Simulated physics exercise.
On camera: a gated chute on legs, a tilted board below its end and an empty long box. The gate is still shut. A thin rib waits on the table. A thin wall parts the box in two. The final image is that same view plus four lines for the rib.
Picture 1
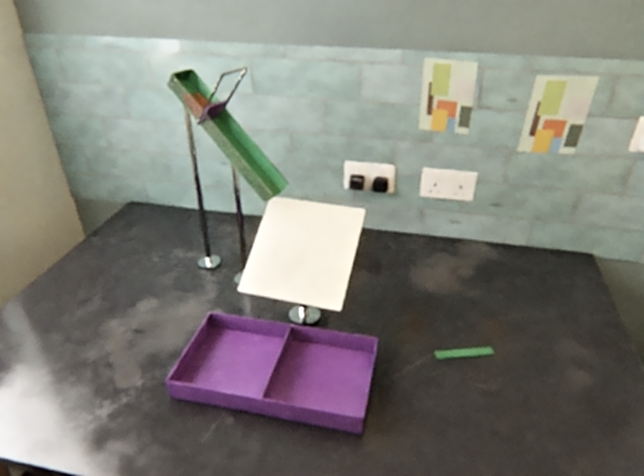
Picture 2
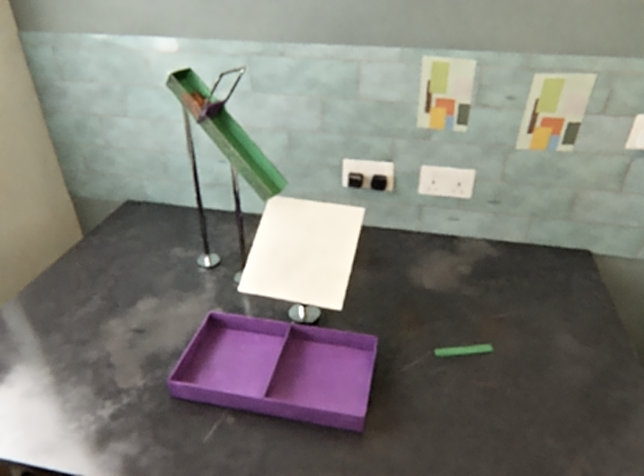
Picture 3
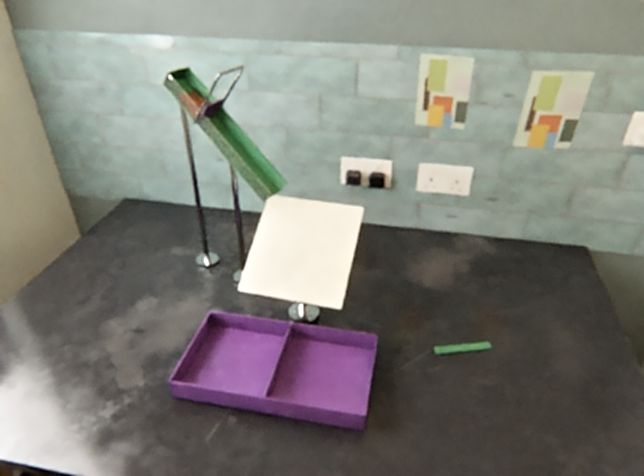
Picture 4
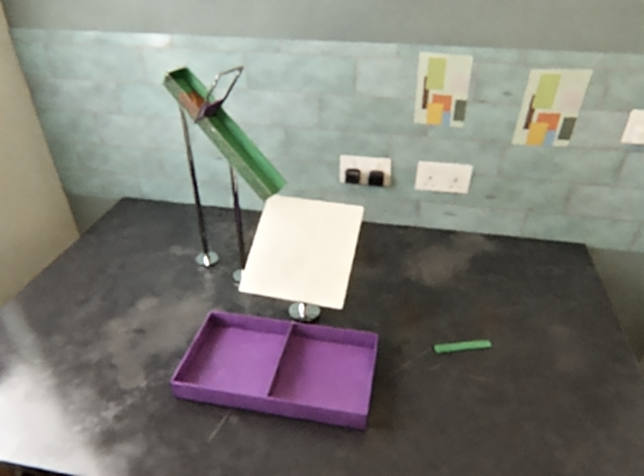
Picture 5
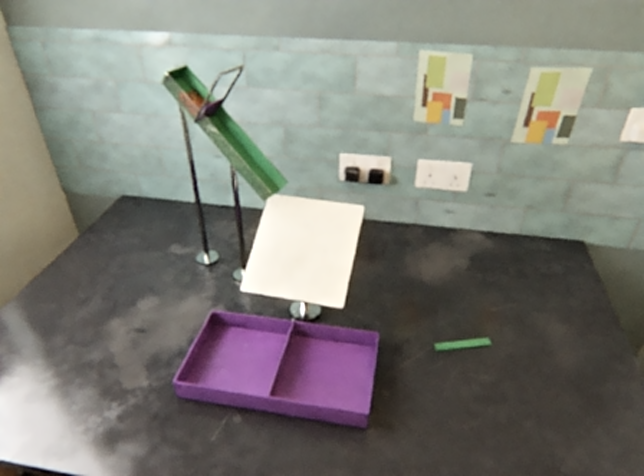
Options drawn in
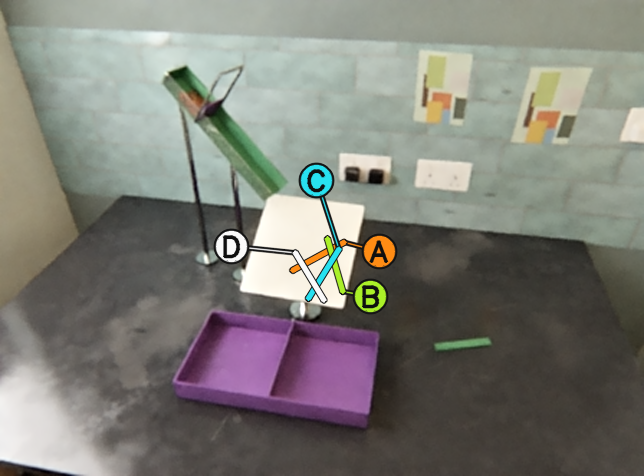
The footage shows a green chute on metal legs above a tilted white board, with an empty divided purple box in front and a thin green strip on the dark table; nothing moves apart from a slight camera shift.
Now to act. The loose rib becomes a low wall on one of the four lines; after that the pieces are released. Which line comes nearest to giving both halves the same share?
Take C.
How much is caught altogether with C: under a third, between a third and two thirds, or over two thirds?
Line C gives over two thirds.
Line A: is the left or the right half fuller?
More lands on the left.
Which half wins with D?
Right.
On the marked copy, line A from (344, 242) to (292, 270); line B from (327, 238) to (342, 291); line C from (339, 249) to (308, 298); line D from (295, 252) to (323, 300).
With A, of what is caught, almost all in the left half, about a tenth in the right.
With B, of what is caught, about a tenth in the left half, almost all in the right.
With C, of what is caught, roughly half in the left half, roughly half in the right.
With D, of what is caught, about a tenth in the left half, almost all in the right.
